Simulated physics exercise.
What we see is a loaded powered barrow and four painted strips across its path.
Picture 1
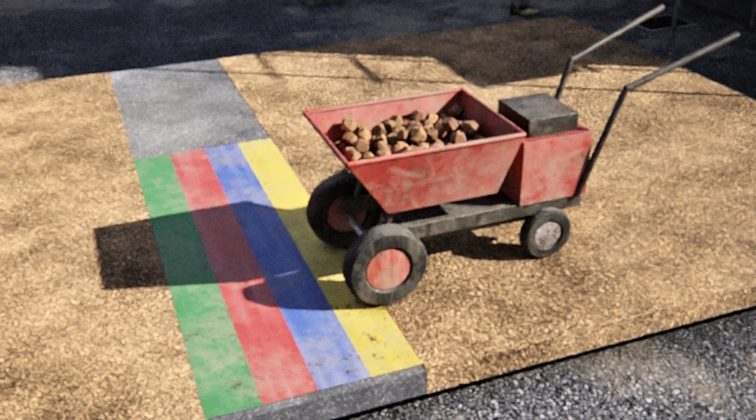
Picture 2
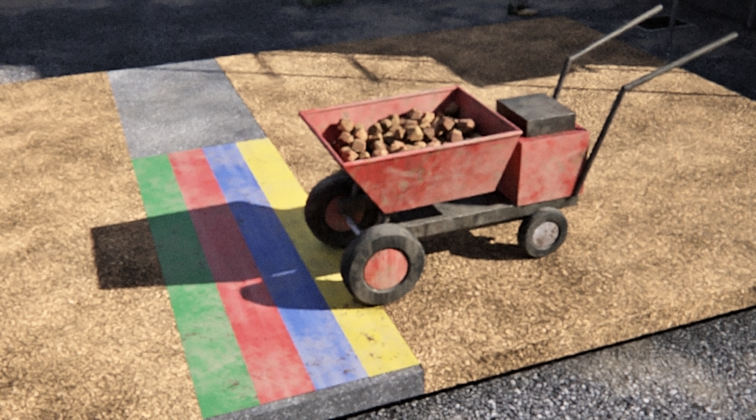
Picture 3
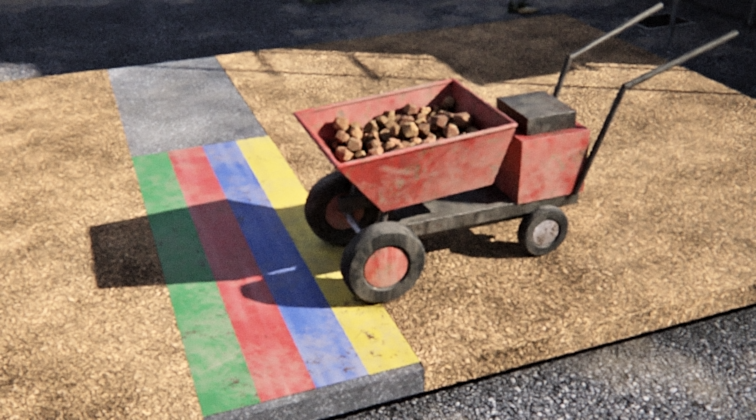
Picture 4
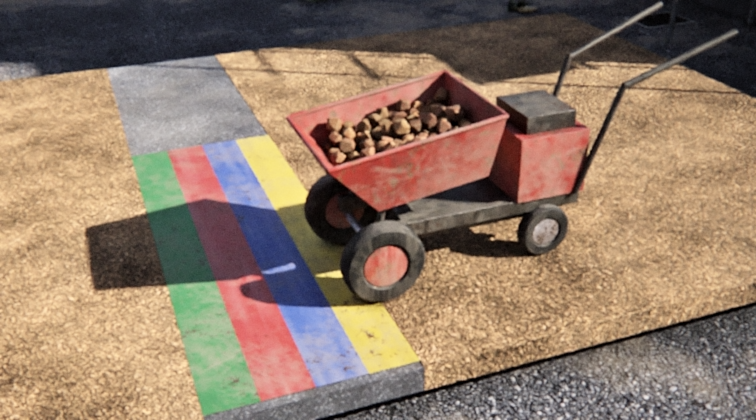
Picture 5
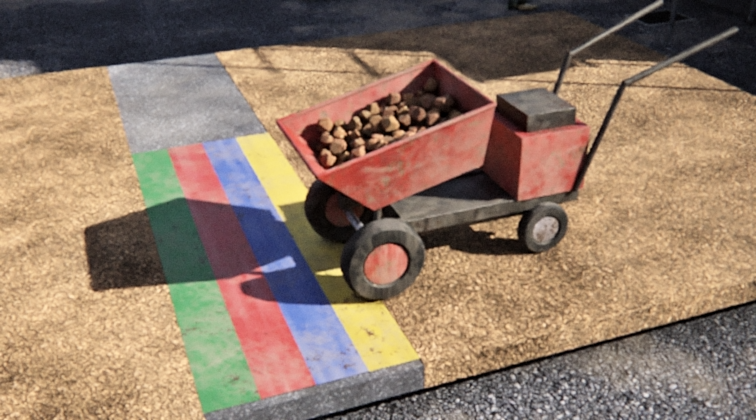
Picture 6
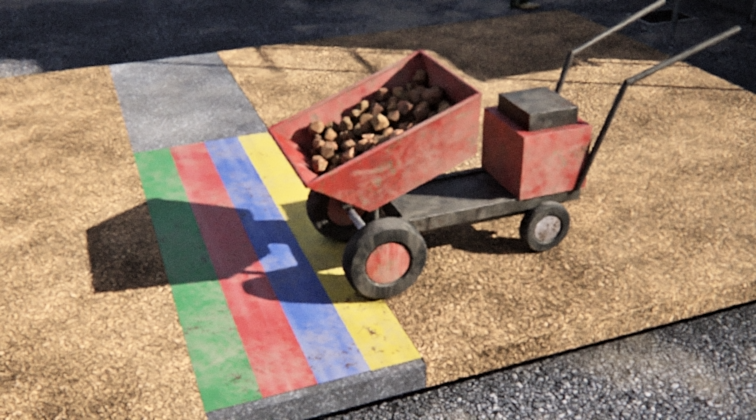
In this clip, a red powered barrow loaded with brown clods stands beside yellow, blue, red and green painted strips, and its skip gradually tilts forward to the left, its rear rising while the wheels stay in place.
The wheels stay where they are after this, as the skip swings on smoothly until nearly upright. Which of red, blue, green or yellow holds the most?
Green.
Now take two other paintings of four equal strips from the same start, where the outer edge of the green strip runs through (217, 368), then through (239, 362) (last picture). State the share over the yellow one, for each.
0 and 0 in a hundred.
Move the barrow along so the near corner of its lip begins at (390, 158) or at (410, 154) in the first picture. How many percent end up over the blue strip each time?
About 10 and 30 per cent.
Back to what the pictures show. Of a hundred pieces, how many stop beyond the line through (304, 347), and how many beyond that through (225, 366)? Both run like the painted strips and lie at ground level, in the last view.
90 % and 50 %.
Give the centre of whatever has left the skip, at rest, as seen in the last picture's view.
Centre at rest: Close to (195, 291).
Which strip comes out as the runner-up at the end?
That red strip comes second.
Soon, skip tipped steeply; all in the skip.
A while on, skip tipped right over; most in the skip; a small part over the red strip; a small part over the green strip; a stray few falling.
Towards the end, skip tipped right over; about a quarter in the skip; a small part over the red strip; about a third over the green strip; about a quarter off the paint.
Finally, skip tipped right over; a small part in the skip; none over the yellow strip; none over the blue strip; about a quarter over the red strip; about a third over the green strip; about a quarter off the paint.
